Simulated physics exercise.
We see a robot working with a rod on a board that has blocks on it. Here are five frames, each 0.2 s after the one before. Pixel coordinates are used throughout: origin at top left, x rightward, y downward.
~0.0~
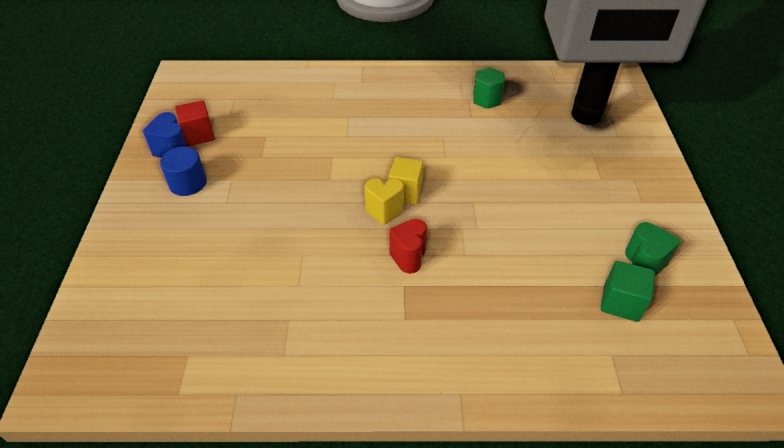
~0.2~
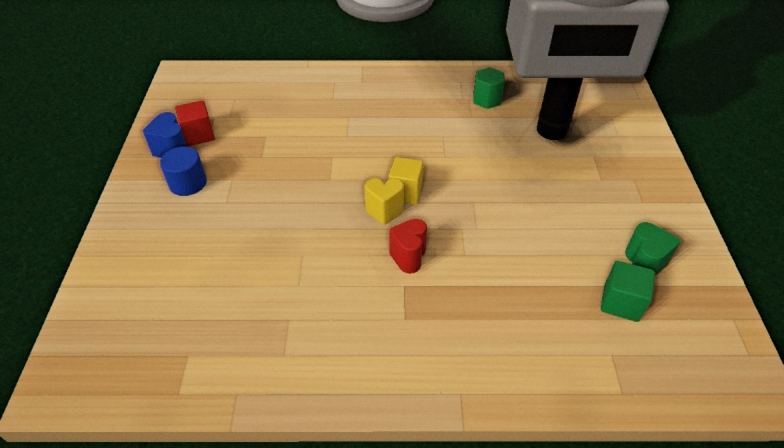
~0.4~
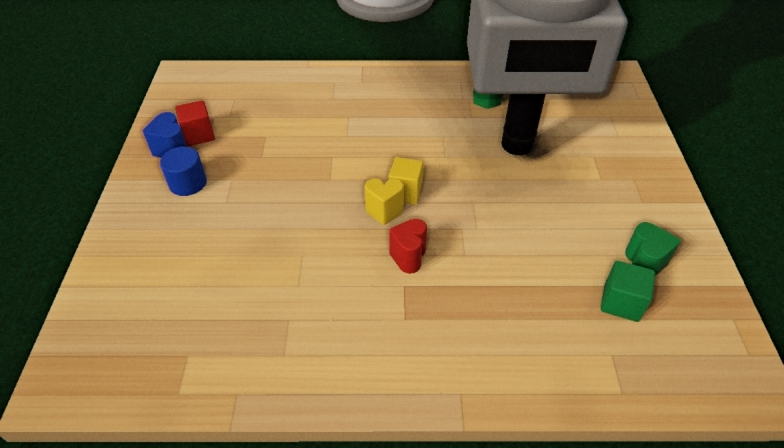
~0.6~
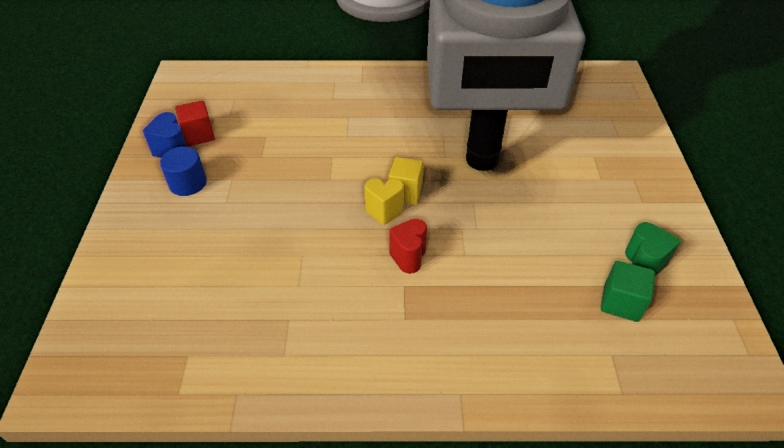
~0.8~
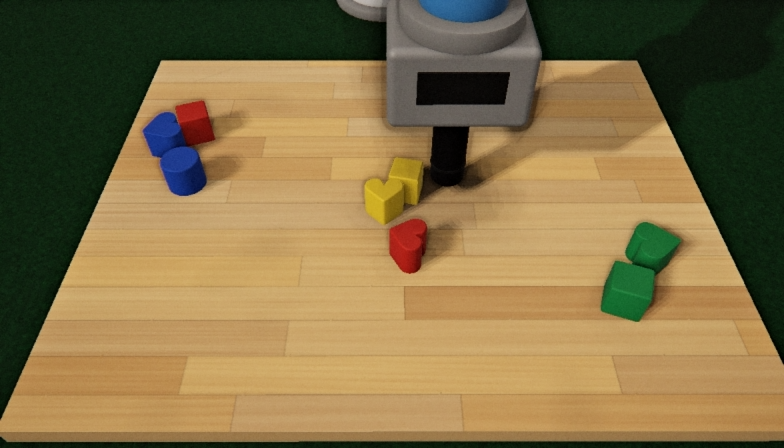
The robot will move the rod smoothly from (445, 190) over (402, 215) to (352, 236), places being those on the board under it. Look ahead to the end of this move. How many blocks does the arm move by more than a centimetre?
I'd put the number at two.
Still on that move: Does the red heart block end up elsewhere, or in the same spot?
It is left in place.
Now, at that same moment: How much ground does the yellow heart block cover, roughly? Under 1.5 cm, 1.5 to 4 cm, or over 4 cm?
Above 4 cm.
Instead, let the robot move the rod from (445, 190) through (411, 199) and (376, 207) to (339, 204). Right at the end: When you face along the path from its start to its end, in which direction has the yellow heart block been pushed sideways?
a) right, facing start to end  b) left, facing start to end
b
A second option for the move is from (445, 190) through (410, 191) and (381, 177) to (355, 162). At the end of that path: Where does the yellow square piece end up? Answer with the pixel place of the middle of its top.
It ends at (348, 163).
The first path, step by step. One third of the way, rod at (417, 193); yellow heart block at (380, 189); yellow square piece at (393, 166), turned 15° clockwise.
Two thirds of the way, rod at (386, 209); yellow heart block at (348, 195), turned 40° clockwise; yellow square piece at (390, 166), turned 30° clockwise.
At the end, rod at (351, 222); yellow heart block at (325, 196), turned 105° clockwise; yellow square piece at (390, 166), turned 30° clockwise; red heart block still.
